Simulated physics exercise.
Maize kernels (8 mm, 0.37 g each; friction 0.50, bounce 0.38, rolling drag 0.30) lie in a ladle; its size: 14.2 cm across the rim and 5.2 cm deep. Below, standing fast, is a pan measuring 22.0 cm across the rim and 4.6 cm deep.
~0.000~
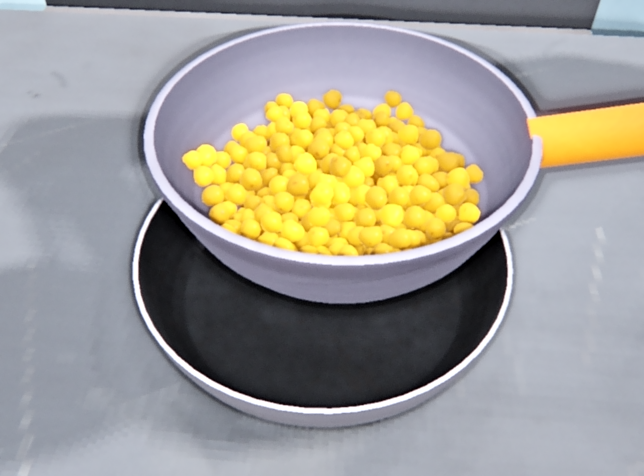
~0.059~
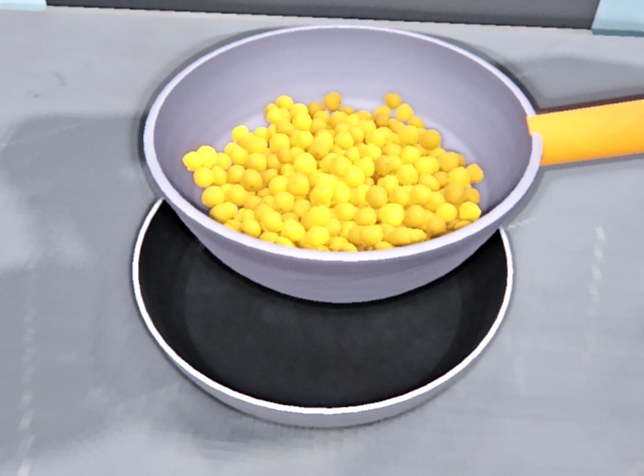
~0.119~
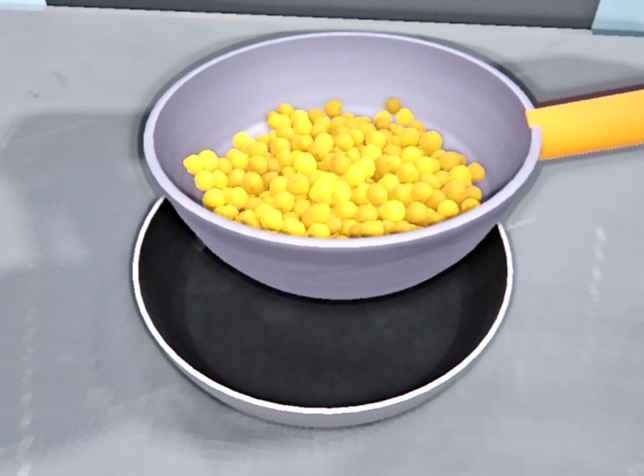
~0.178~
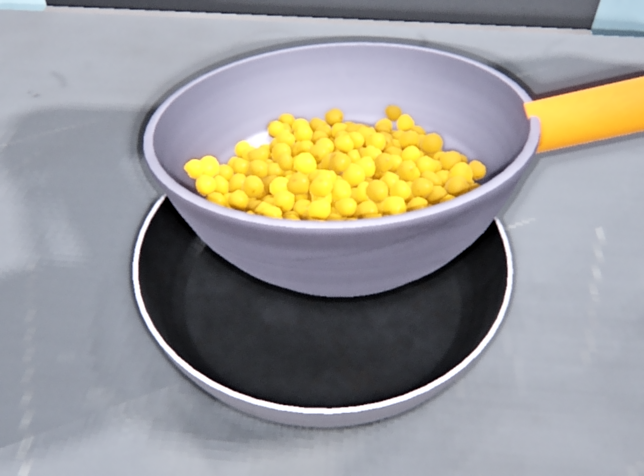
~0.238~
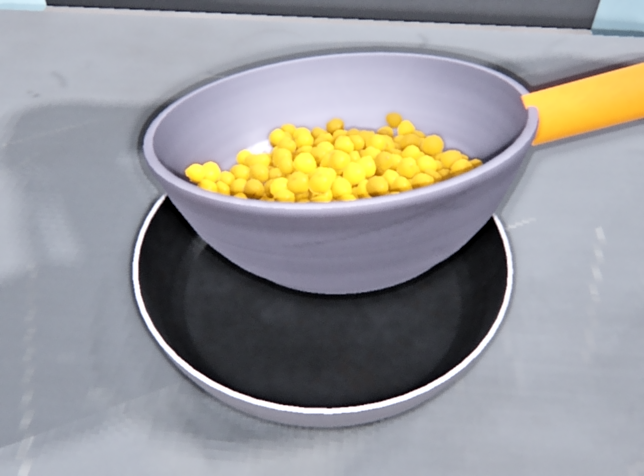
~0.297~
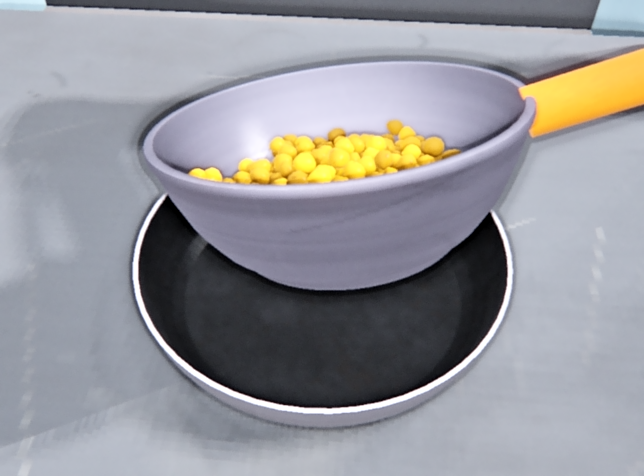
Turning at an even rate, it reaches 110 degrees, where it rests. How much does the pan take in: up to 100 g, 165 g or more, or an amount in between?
An amount in between.
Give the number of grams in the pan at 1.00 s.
Roughly 0 grams.
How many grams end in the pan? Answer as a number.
Approx. 140 g.
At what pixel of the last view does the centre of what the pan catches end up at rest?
Look around (306, 312).
After 0.68 s, tilt 52 degrees; 0 g in the pan, ladle holds 100 %.
Then, at 1.00 s, tilt 79 degrees; 2 g in the pan, ladle holds 100 %.
After 1.29 s, tilt 104 degrees; 70 g in the pan, ladle holds 40 %.
Then, at 1.57 s, tilt 110 degrees; 136 g in the pan, ladle holds 0 %.
In the end, at 1.9 s, 136 g in the pan, ladle holds 0 %.
